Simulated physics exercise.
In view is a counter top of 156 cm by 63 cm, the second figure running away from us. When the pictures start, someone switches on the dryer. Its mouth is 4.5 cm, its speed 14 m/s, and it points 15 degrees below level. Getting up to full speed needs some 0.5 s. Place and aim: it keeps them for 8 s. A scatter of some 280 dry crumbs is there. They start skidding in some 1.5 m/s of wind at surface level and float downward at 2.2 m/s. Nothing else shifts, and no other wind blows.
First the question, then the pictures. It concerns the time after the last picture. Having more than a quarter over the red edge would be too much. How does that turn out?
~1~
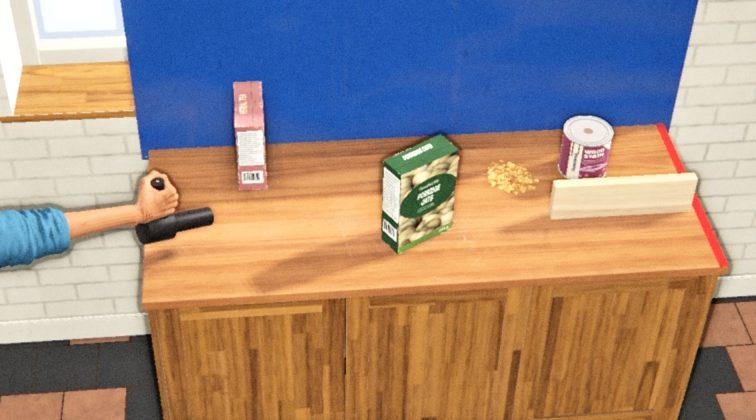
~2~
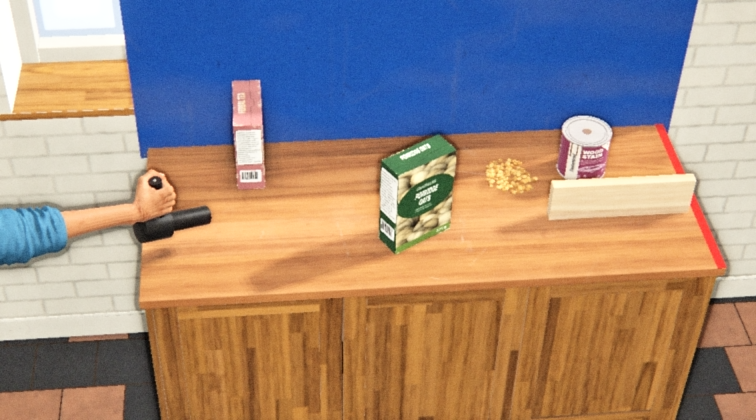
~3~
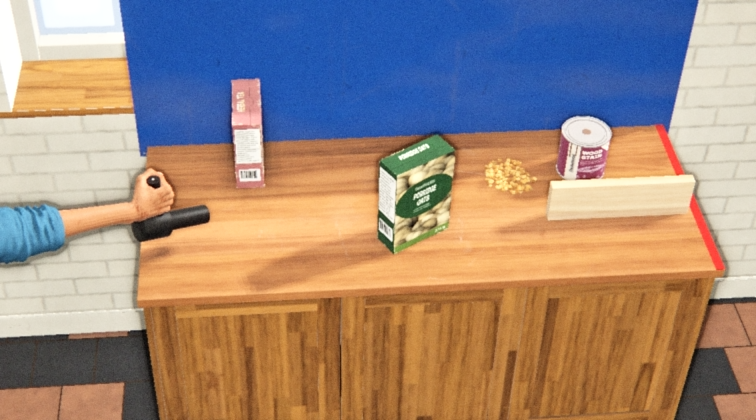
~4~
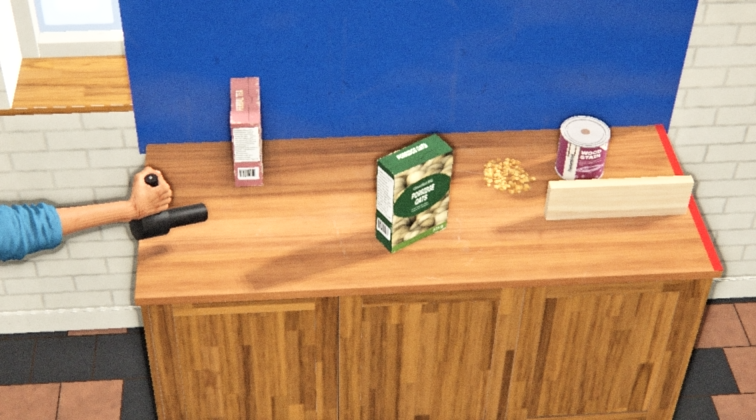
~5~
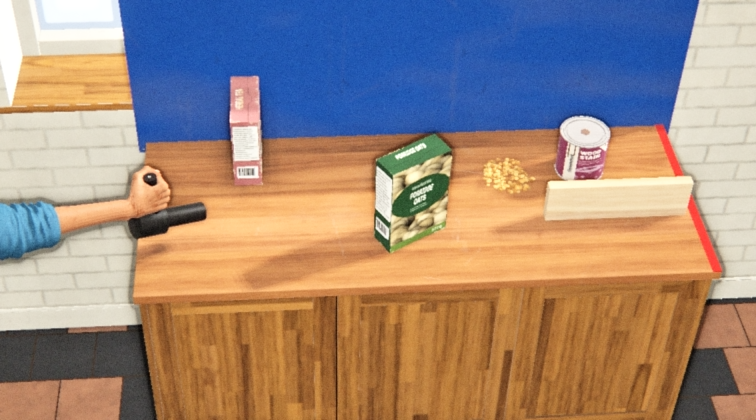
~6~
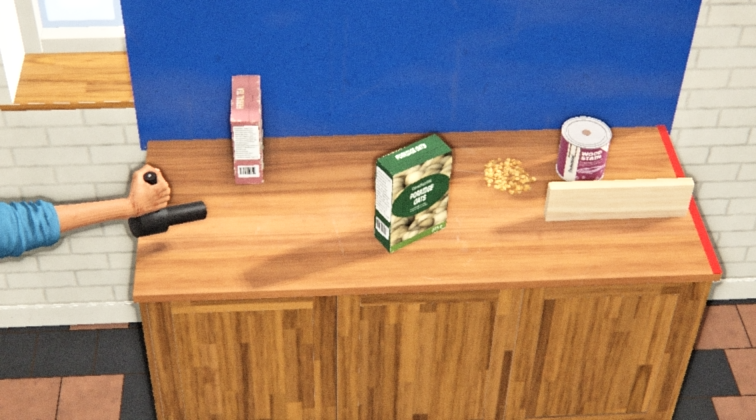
The quarter mark is passed.
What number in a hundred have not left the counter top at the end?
Close to 40 in a hundred are still there.
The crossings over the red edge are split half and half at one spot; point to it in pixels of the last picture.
I'd point to somewhere near (671, 142).
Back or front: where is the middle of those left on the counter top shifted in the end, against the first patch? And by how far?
Toward the near side, roughly 5 cm.
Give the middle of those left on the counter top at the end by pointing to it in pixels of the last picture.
Look somewhere near (573, 182).
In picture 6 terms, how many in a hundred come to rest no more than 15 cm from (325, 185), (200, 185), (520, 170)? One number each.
0 %, 0 %, 15 %.
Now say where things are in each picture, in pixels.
In the first picture, the middle of the dry crumbs is near (510, 178), none has stirred yet and the mouth of the dryer is at (209, 216).
In the second picture, the middle of the dry crumbs is near (509, 175), none has stirred yet and the red edge is centred on (693, 191).
In the third picture, the middle of the dry crumbs is near (508, 175), none has stirred yet, the top of a tin is at (587, 131) and the top of a board is at (623, 181).
In the fourth picture, the middle of the dry crumbs is near (506, 175) and none has stirred yet.
In the fifth picture, the middle of the dry crumbs is near (506, 175) and none has stirred yet.
In the sixth picture, the middle of the dry crumbs is near (507, 175) and none has stirred yet.
Then, 1.2 s after the last picture, 49 % are over the red edge; the middle of those still in play is near (573, 184); 56 % have settled or left.
Then, 2.1 s after the last picture, 58 % are over the red edge; the middle of those still in play is near (573, 184); 66 % have settled or left.
Then, 4.0 s after the last picture, 61 % are over the red edge; the middle of those still in play is near (573, 182); 72 % have settled or left.
Then, 7.6 s after the last picture, at the end, 65 % are over the red edge; the middle of those still in play is near (573, 182).
